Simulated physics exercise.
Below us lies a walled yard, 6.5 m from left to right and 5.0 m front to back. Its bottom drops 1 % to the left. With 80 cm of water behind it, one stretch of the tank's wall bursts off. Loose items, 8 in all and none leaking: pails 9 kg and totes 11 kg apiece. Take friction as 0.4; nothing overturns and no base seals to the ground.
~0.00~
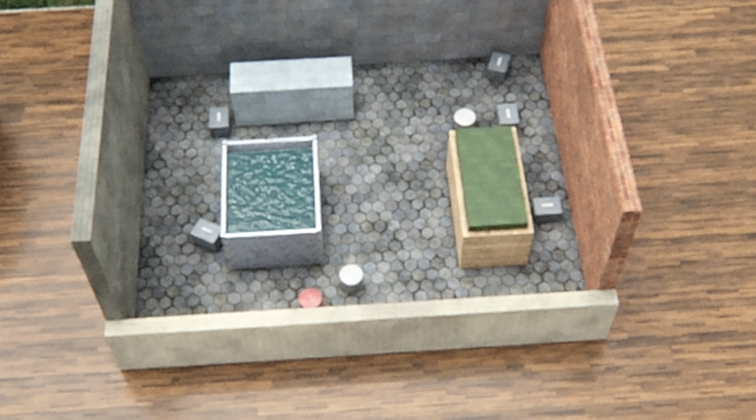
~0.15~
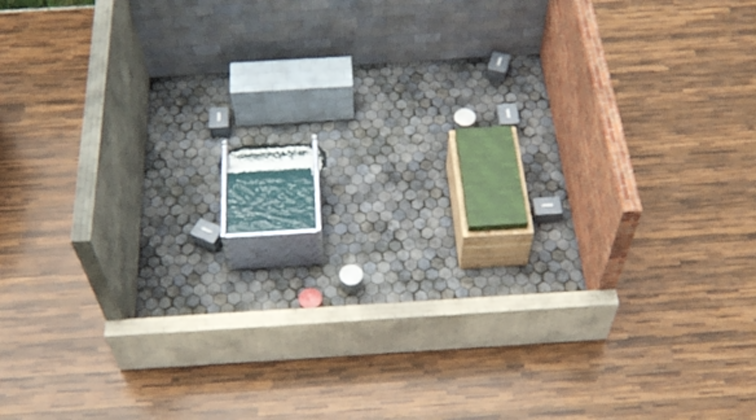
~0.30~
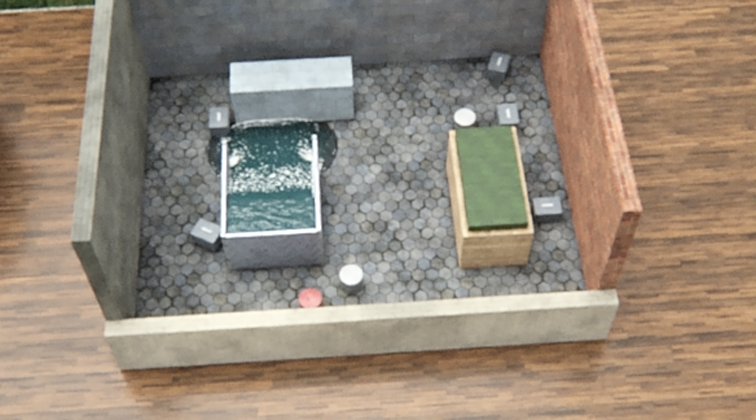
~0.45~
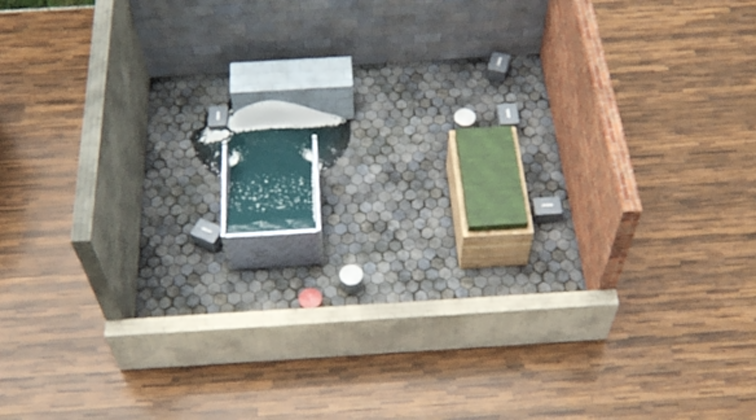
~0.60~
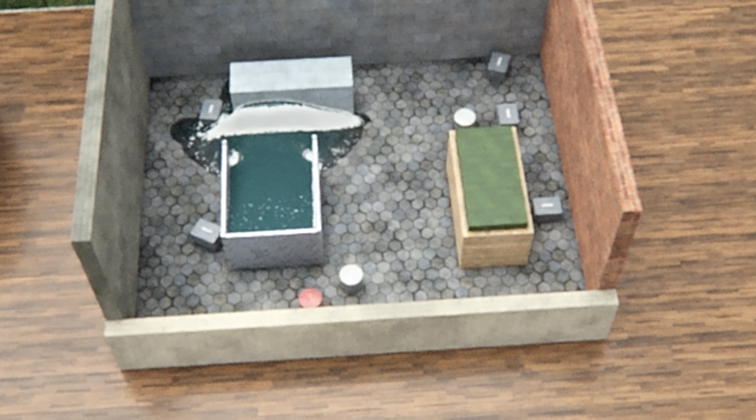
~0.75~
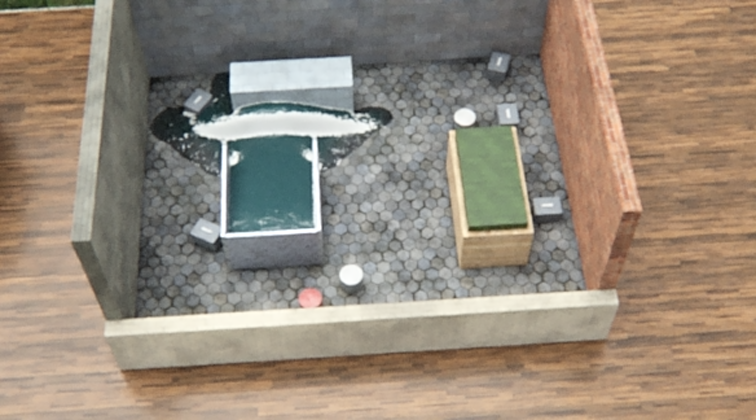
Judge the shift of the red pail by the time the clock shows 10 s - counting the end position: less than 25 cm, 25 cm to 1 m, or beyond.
Red pail stays put.
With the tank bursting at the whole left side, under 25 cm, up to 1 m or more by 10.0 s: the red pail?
Then the red pail gets carried off.
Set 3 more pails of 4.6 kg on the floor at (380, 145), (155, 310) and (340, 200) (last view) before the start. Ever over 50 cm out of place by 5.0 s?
In turn: Over, more, under.
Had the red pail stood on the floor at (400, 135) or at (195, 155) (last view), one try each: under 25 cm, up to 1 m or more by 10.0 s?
In turn: It travels far; it gets carried off.
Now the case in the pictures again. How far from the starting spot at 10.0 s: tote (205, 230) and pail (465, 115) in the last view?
In turn: 10 cm, 200 cm.
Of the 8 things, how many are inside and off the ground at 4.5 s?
At that moment 2.
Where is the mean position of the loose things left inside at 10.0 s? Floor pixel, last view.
Around (404, 203).
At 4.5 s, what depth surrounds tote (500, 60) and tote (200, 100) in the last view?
About 11 and 10 cm.
After 2.0 s the red pail is near (310, 299), 0.0 m from its start, aground; 0 afloat.
After 4.5 s the red pail is near (310, 299), 0.0 m from its start, aground; 2 afloat.
After 7.0 s the red pail is near (310, 299), 0.0 m from its start, aground; 1 afloat.
After 10.0 s the red pail is near (309, 298), 0.0 m from its start, aground; 0 afloat.
